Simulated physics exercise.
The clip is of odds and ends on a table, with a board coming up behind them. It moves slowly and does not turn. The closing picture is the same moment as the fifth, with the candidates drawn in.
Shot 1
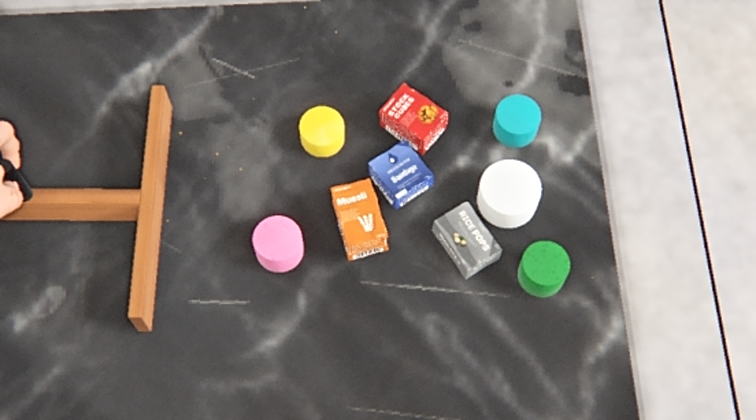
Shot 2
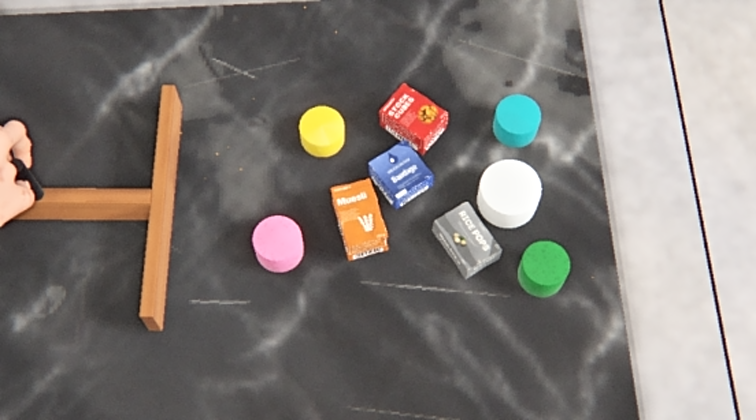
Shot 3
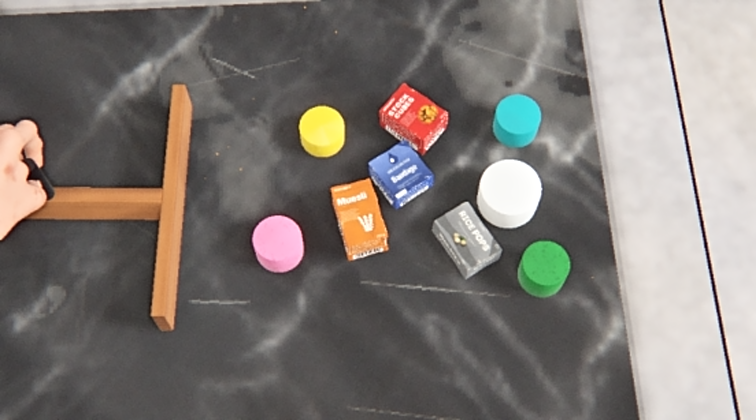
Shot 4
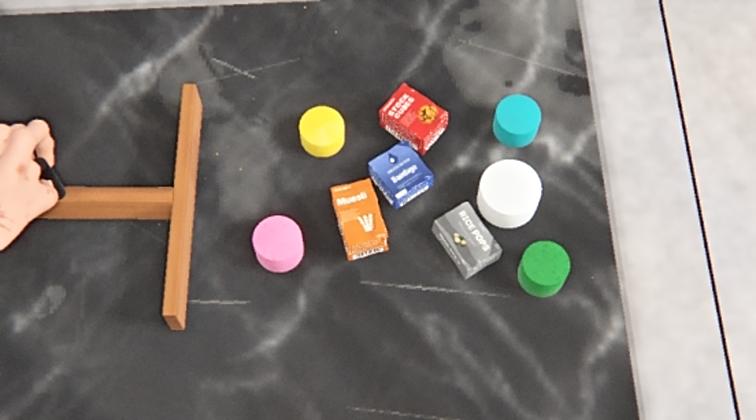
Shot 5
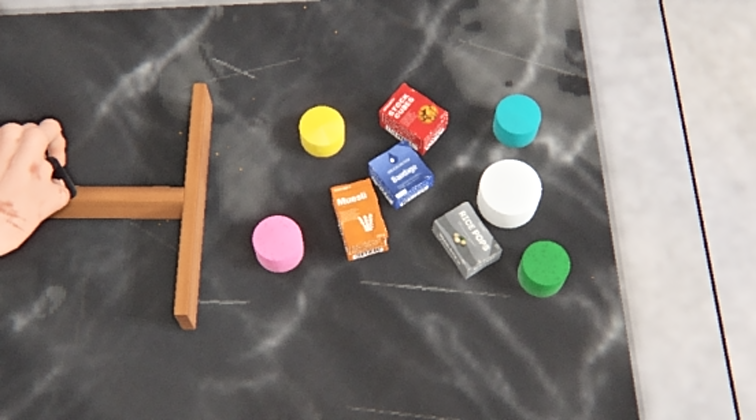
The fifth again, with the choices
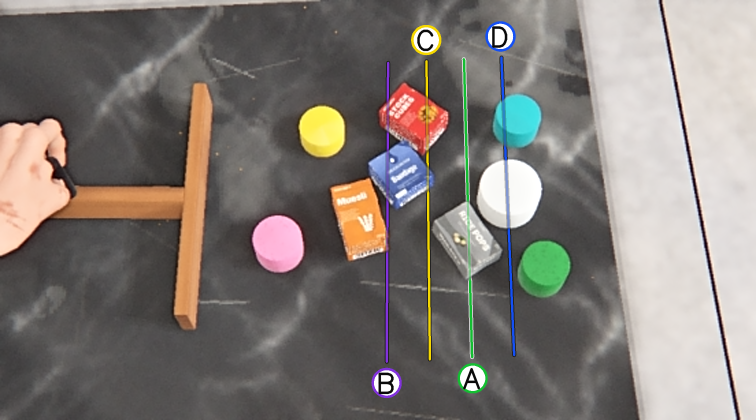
A hand slides a wooden T-shaped board slowly right across a dark marbled table, towards unmoving coloured pots and small boxes.
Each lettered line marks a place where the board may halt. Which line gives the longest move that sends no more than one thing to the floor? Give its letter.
As far as mark D.
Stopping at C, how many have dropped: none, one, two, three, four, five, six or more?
The count is none.
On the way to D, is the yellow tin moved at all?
By then, yes.
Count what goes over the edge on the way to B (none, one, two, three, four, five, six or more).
The count is none.
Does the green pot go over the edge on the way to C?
No.
On the marked copy, A at (468, 199); B at (387, 203); C at (428, 201); D at (507, 197).
Following D. Soon after the start, board (305, 188); yellow tin (339, 132); pink pot (336, 245).
Later, board (418, 182); green pot (576, 282); turquoise tin (522, 122).
In the end, board (506, 178); green pot (620, 303); white tin (592, 191); none fallen.
As for the rest, A is within the limit but short; B is within the limit but short; C is within the limit but short.
